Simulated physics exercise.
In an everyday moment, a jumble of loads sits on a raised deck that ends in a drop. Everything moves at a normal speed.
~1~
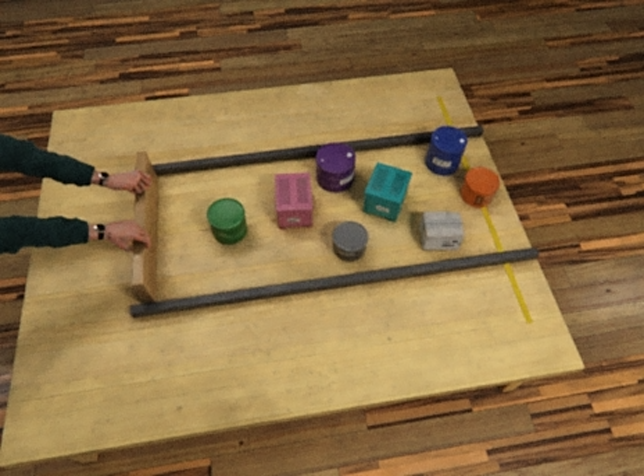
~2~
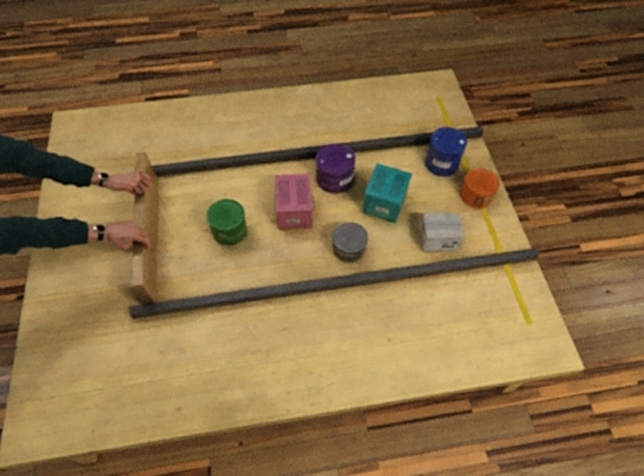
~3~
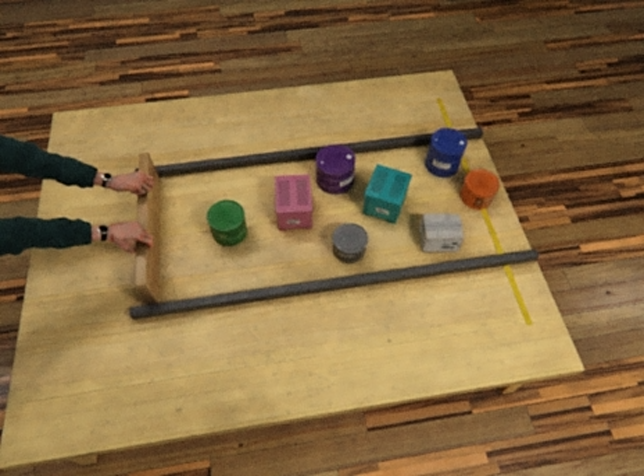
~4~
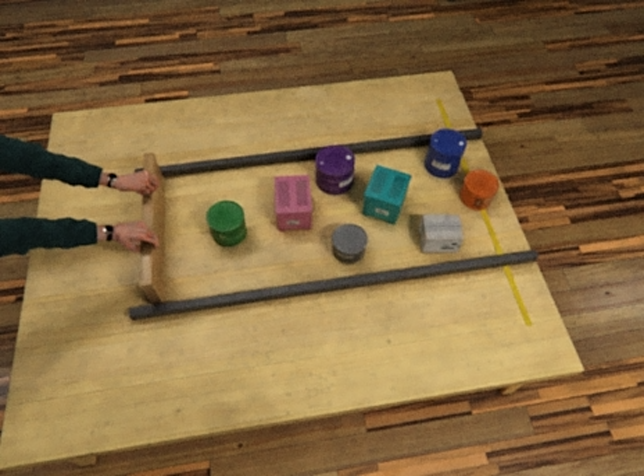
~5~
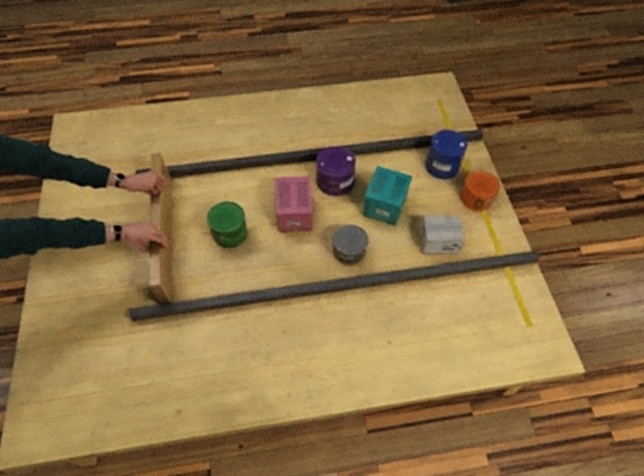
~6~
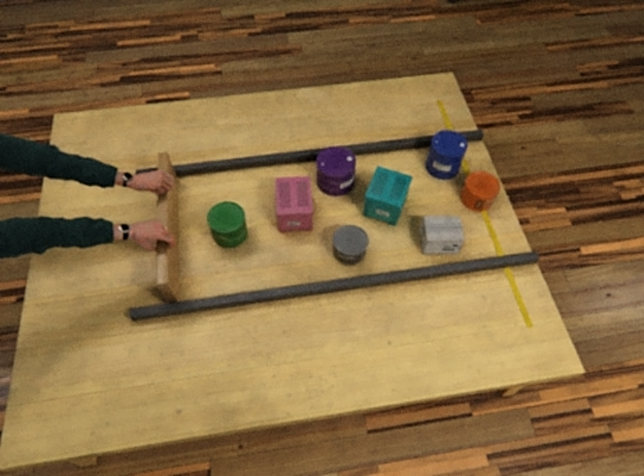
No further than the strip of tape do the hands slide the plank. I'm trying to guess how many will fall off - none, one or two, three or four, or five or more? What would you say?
I'd say three or four.
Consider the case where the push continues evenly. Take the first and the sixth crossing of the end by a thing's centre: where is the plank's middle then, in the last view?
At roughly (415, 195), then roughly (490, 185).
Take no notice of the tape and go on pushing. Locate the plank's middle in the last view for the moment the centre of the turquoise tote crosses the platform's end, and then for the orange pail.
Near (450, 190) and (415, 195).
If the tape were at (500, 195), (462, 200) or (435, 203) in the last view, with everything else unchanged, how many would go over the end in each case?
In that order 8, 3 and 1.
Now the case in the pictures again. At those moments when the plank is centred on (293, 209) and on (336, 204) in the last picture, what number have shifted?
By the first moment it's 3, by the second it's 5.
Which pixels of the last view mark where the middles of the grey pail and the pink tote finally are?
Reading them off: First (516, 236); then (498, 172).
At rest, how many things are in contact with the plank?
4 in contact.
A little later, none off yet; orange pail at rest near (480, 192); blue canister at rest near (446, 155); white parcel at rest near (441, 235).
Next, none off yet; orange pail shifted about its own width near (518, 190); blue canister shifted about its own width near (466, 153); white parcel shifted about its own width near (482, 225).
When it is over, the number that fall off is three or four; down, turquoise tote, white parcel, blue canister and orange pail.
